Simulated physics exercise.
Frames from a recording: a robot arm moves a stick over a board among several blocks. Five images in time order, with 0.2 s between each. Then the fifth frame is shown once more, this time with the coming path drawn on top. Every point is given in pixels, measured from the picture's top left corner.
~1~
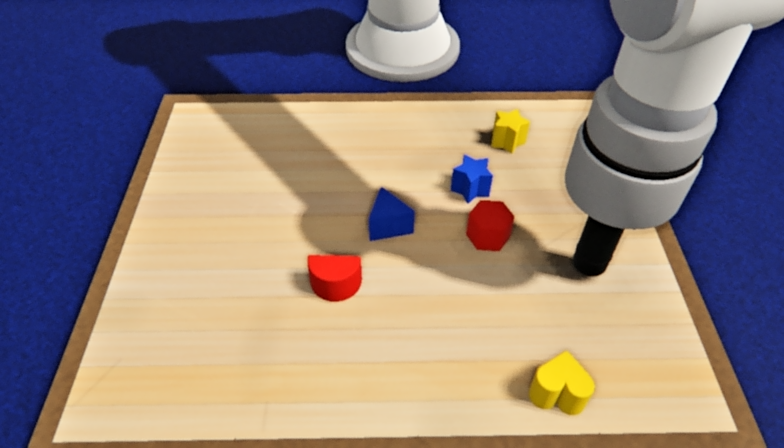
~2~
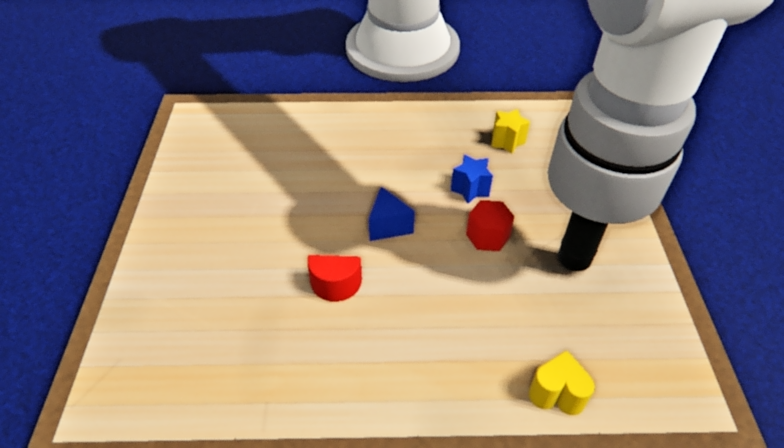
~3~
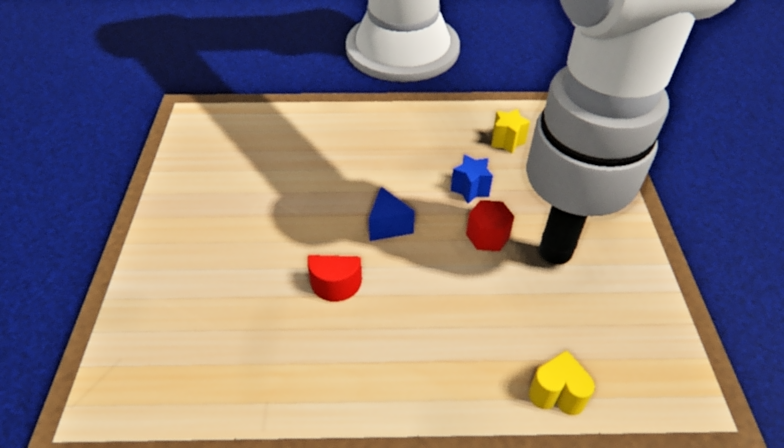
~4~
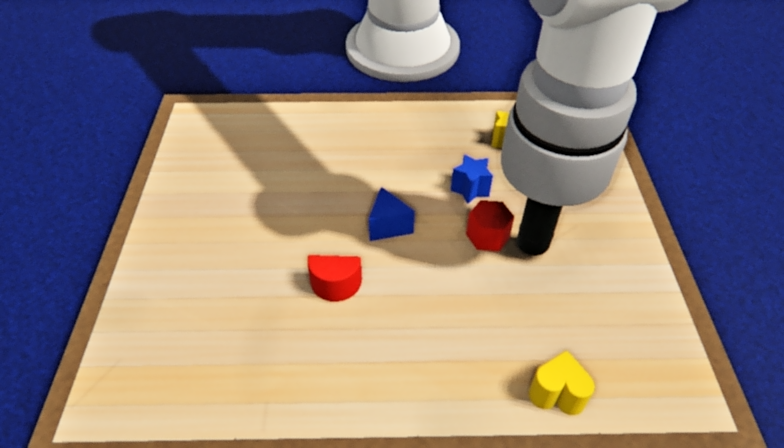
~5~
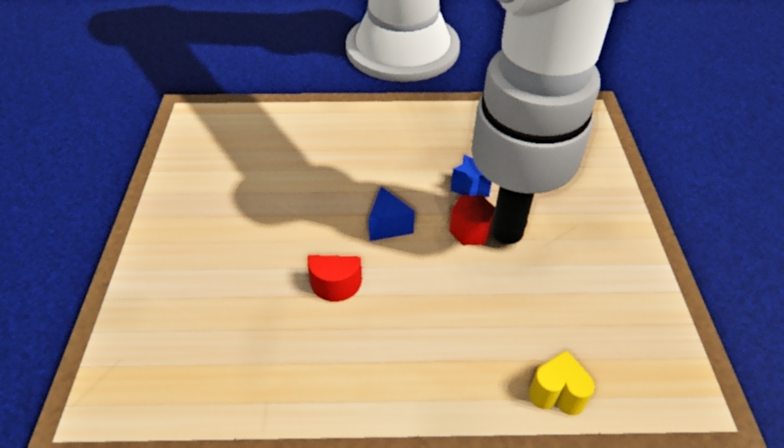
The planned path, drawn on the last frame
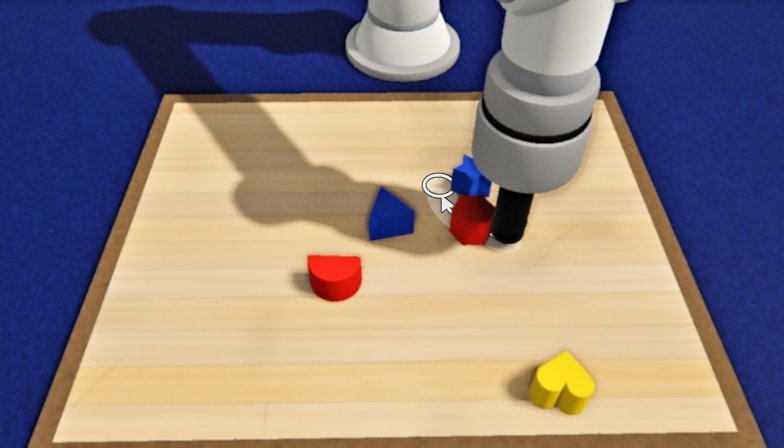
In this clip, a robot arm lowers no block but sweeps its black stick leftward across a wooden board of red, blue and yellow blocks, then nudges the red six-sided block slightly left, toward the blue triangle.
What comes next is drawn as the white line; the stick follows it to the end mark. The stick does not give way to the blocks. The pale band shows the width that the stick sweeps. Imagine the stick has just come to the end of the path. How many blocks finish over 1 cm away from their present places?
The number is one.
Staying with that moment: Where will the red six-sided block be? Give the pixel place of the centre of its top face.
Its top middle will sit at (413, 188).
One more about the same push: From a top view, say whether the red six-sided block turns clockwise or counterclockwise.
I'd predict that, seen from above, the red six-sided block rotates counter-clockwise.
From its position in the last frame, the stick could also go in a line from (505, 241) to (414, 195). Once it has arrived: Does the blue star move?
In short: No.
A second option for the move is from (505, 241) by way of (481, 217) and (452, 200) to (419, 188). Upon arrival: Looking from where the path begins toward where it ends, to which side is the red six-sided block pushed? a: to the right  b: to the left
The one that fits is b, to the left.
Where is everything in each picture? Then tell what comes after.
The first picture shows tip of the stick (589, 264), middles of tops, blue triangle (388, 205), blue star (474, 167), red six-sided block (492, 214).
The second picture shows stick (574, 259), nothing pushed.
The third picture shows stick (555, 253), nothing pushed.
The fourth picture shows stick (533, 244), nothing pushed.
The fifth picture shows stick (507, 233), blue triangle (388, 205), blue star (474, 167), red six-sided block (474, 208).
The line goes from (505, 241) through (474, 227) and (448, 209) to (439, 185).
On the path given first. One third of the way, stick (474, 219); red six-sided block (441, 199), turned 20° anticlockwise.
Two thirds of the way, stick (448, 200); red six-sided block (414, 189), turned 55° anticlockwise.
At the end, stick (440, 178); blue triangle unmoved; blue star (473, 163), turned 35° clockwise; red six-sided block (413, 188), turned 60° anticlockwise.
